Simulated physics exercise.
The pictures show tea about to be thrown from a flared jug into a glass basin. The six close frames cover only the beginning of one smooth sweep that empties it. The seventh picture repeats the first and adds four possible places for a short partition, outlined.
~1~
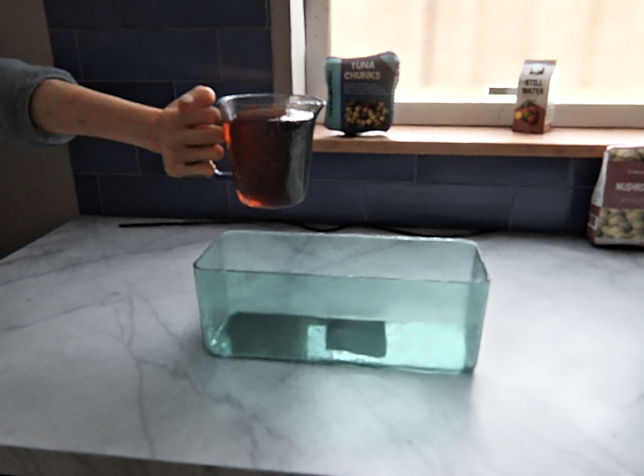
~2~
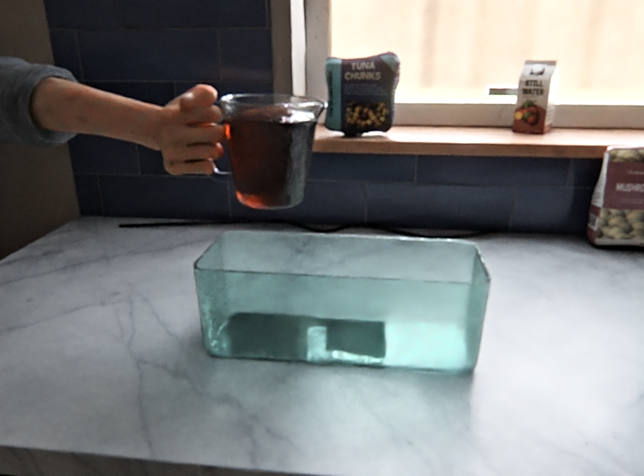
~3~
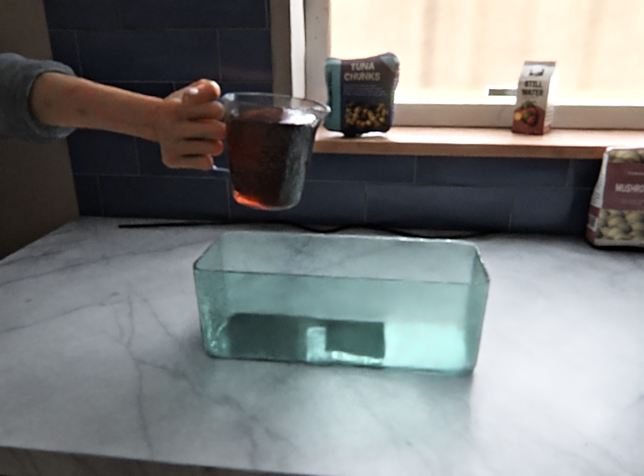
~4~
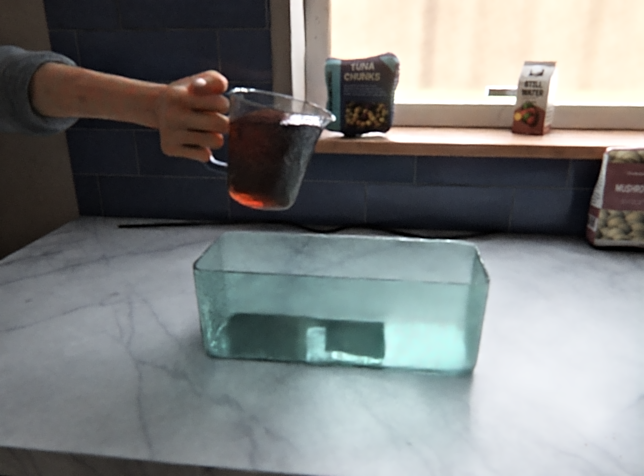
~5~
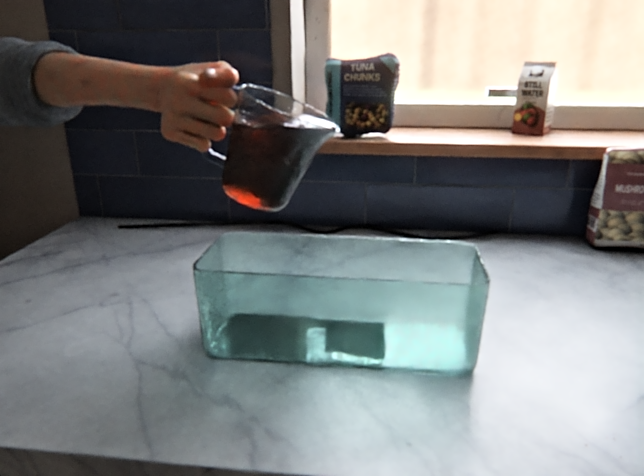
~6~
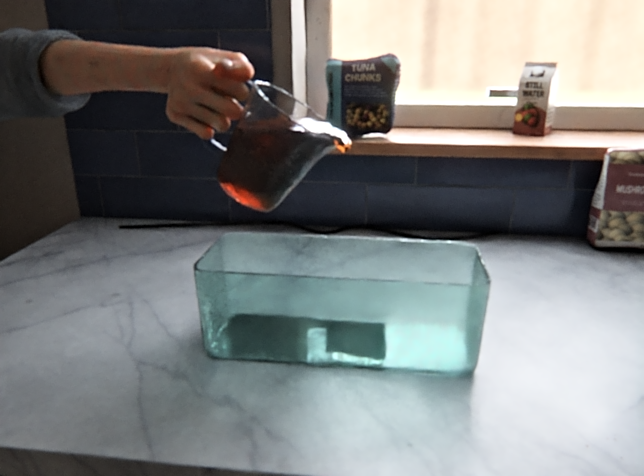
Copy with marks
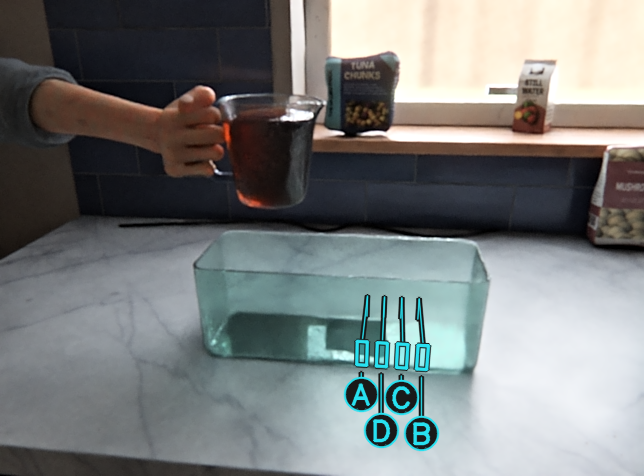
A hand tilting a glass jug of dark reddish tea rightward above a glass basin, the liquid reaching over the lip.
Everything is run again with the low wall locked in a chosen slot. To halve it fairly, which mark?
D is best.
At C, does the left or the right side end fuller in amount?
The left one.
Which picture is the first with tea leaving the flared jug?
In picture 6.
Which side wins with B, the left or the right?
More ends on the left.
On the marked copy, A at (361, 372); B at (421, 377); C at (401, 375); D at (381, 374).
With A, about 19 % ends left of the wall and 80 % right of it.
With B, about 90 % ends left of the wall and 8 % right of it.
With C, about 83 % ends left of the wall and 15 % right of it.
With D, about 43 % ends left of the wall and 57 % right of it.
